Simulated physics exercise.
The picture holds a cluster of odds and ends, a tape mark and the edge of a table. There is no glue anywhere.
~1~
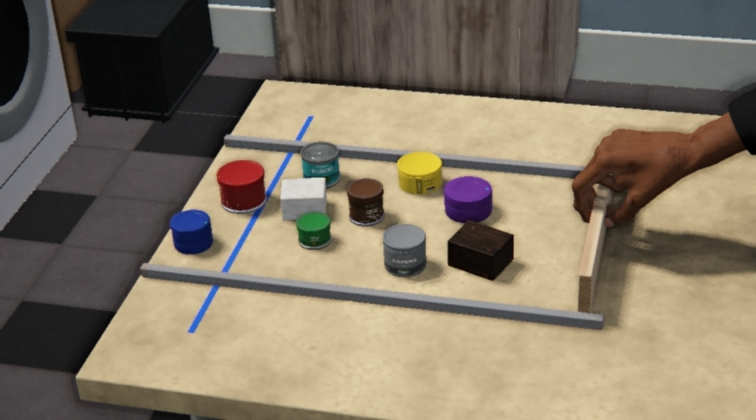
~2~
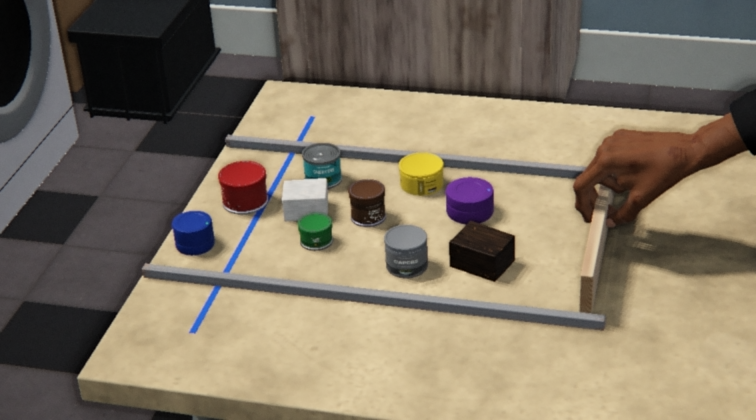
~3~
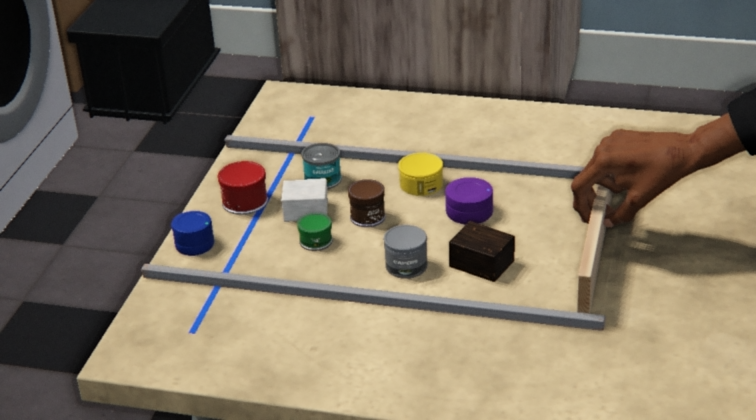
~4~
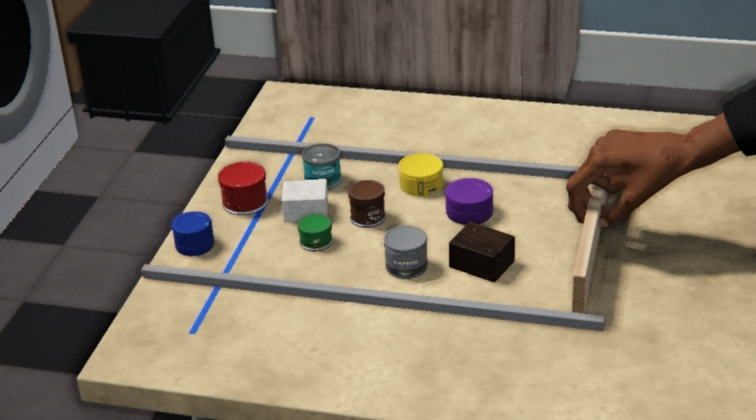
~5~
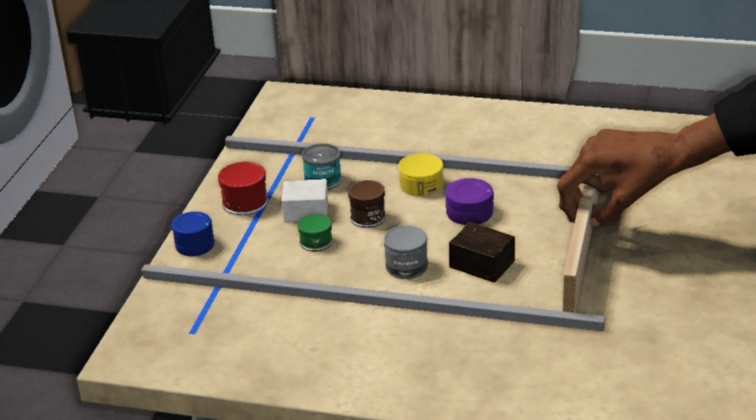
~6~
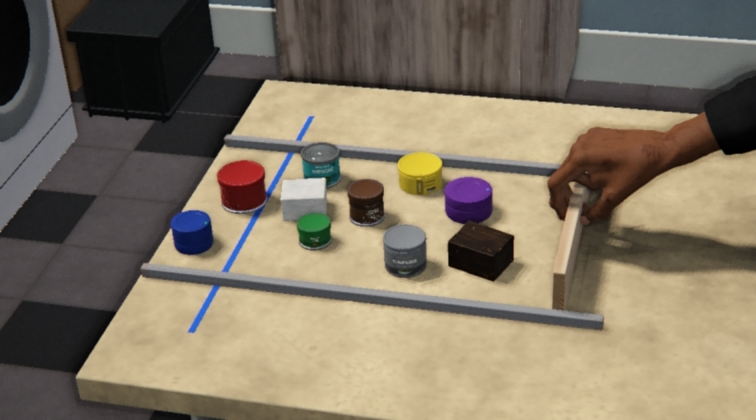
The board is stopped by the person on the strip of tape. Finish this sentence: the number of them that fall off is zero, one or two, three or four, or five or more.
The number of them that fall off is one or two.
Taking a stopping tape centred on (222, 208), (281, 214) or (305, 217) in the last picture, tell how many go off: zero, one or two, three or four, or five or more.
First more than four, then one or two, and lastly not one.
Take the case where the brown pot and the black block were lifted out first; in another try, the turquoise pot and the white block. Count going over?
The counts: 0 and 1.
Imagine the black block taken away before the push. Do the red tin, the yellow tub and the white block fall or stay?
Red tin: Over the edge. Yellow tub: Still there. White block: Still there.
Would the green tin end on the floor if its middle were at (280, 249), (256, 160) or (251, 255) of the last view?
One after another, it keeps its place; keeps its place; keeps its place.
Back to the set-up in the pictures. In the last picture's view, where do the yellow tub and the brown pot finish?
First object: (264, 155); second object: (239, 200).
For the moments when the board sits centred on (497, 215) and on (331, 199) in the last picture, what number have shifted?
Well, it's 1 at the first one and 9 at the second.
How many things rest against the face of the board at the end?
Looks like 4 of them, all told.
Soon after, none off yet; blue lid at rest near (192, 232); red tin at rest near (243, 187); white block at rest near (304, 199).
Then, none off yet; blue lid at rest near (192, 232); red tin at rest near (243, 187); white block moving near (293, 200).
At rest, the number that fall off is one or two; fallen, red tin and blue lid.
